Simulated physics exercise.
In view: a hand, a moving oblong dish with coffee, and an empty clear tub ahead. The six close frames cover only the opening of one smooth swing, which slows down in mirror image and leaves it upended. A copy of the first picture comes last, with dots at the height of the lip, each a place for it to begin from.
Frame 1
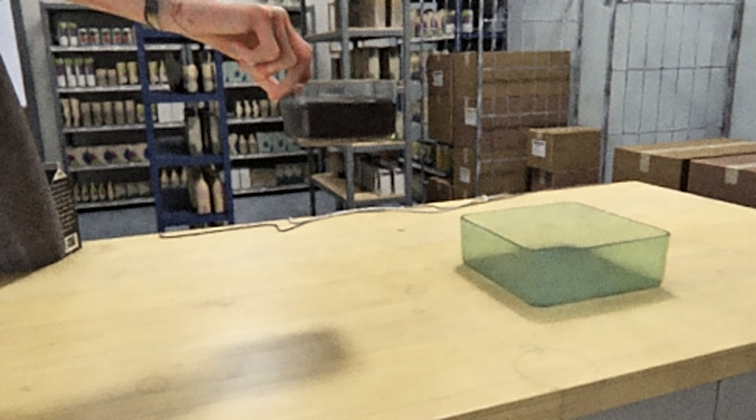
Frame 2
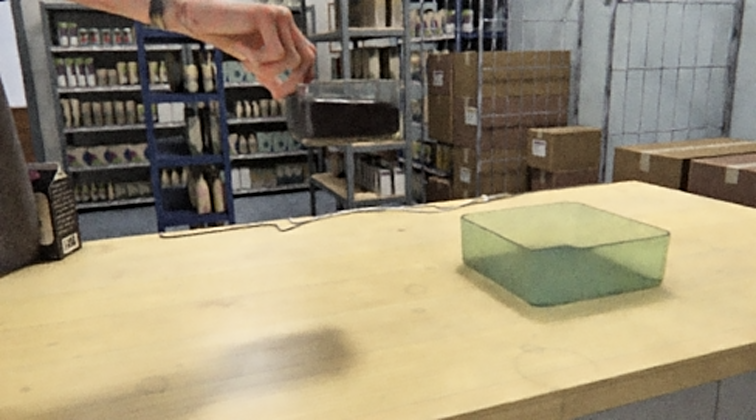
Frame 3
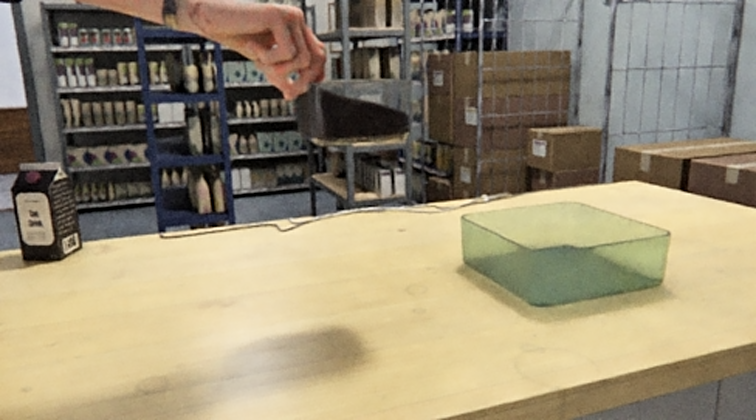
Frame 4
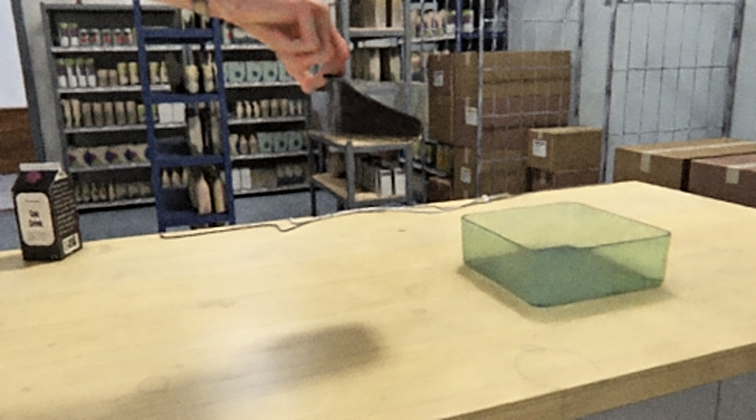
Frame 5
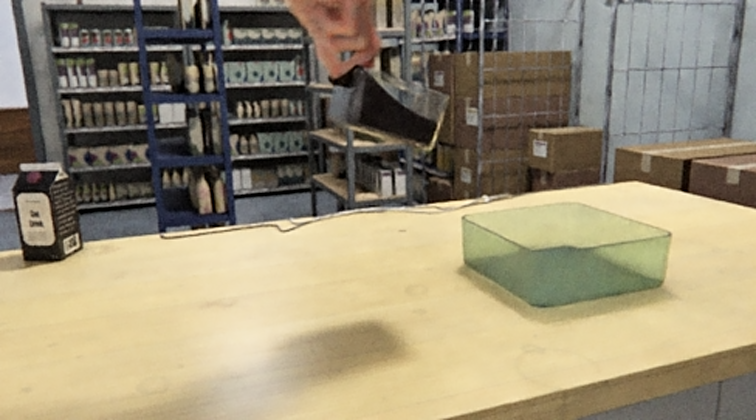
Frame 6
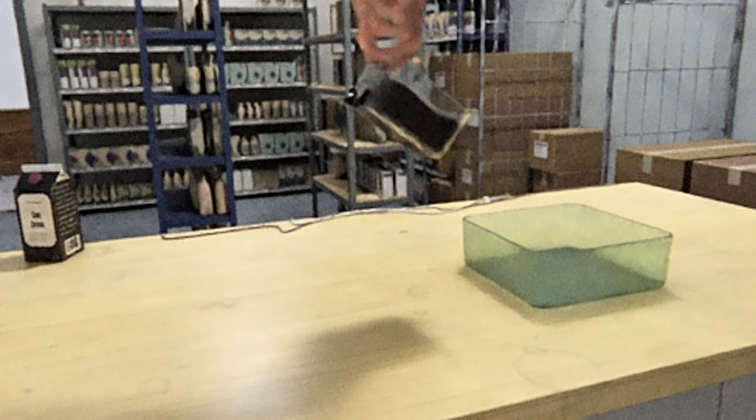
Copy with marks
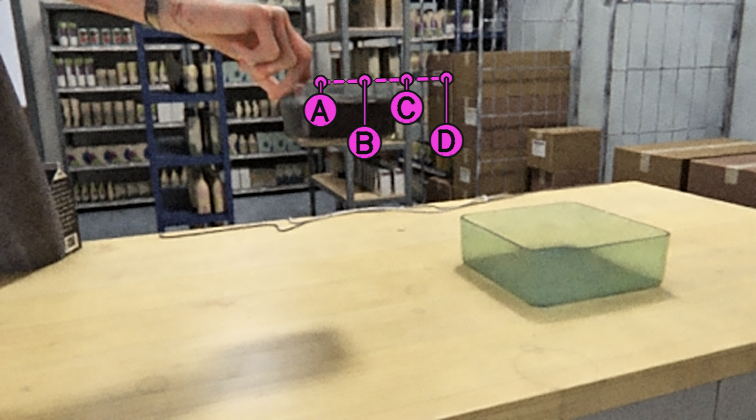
A clear oblong dish of dark coffee hangs from a hand above a pale wooden table, seen from slightly above in a storeroom with shelves and cardboard boxes behind. A see-through greenish tub sits empty at right, and a dark carton emerges at left as a dark-clothed figure shifts out of view. The hand carries the dish rightward, tilting its right end steadily downward, while the camera stays still.
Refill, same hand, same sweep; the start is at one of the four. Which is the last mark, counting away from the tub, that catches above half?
Choose A.
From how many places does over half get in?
All four.
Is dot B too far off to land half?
No.
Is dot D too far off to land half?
No, that is safe.
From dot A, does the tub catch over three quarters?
No, less.
On the marked copy, A at (320, 82); B at (364, 80); C at (406, 79); D at (446, 78).
With A, about 64 % lands in the tub, 19 % falls short and 17 % goes beside or beyond.
With B, about 66 % lands in the tub, 10 % falls short and 24 % goes beside or beyond.
With C, about 85 % lands in the tub, 9 % falls short and 6 % goes beside or beyond.
With D, about 66 % lands in the tub, 4 % falls short and 30 % goes beside or beyond.
